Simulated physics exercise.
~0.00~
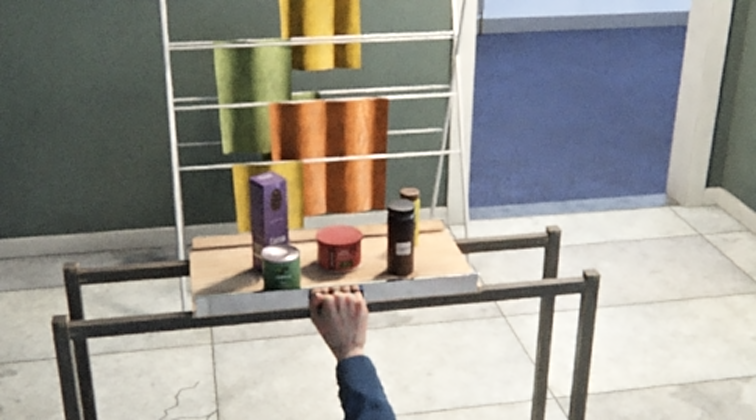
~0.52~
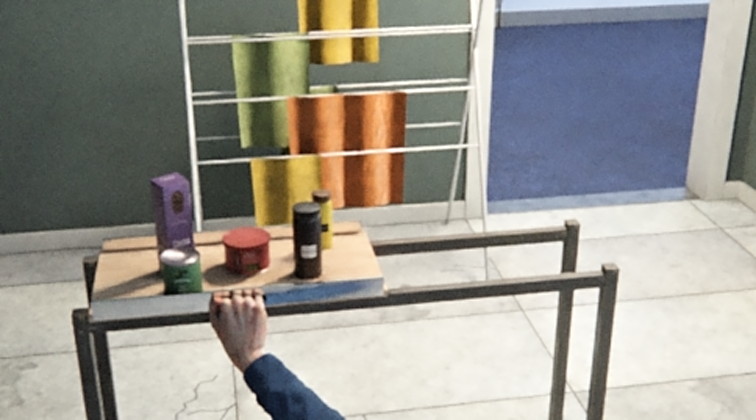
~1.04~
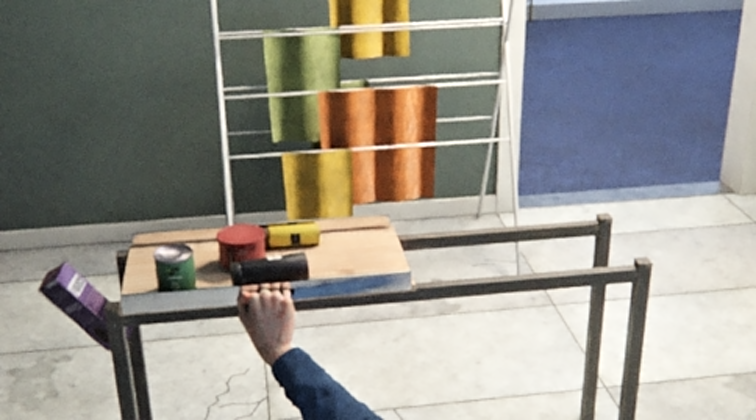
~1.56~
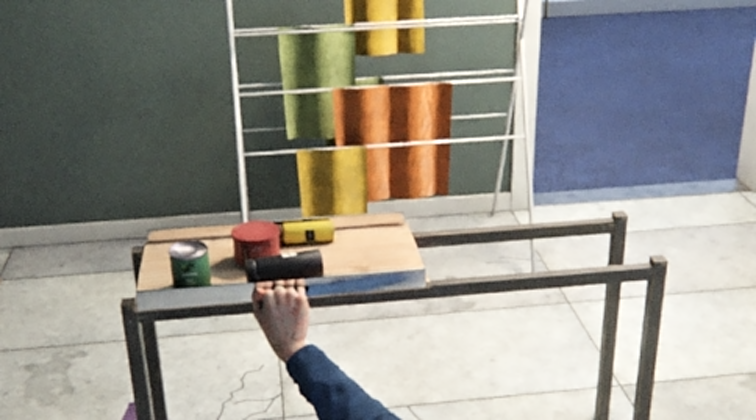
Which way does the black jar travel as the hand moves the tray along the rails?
The black jar moves to the left along with the tray, and it ends up lying on its side there.
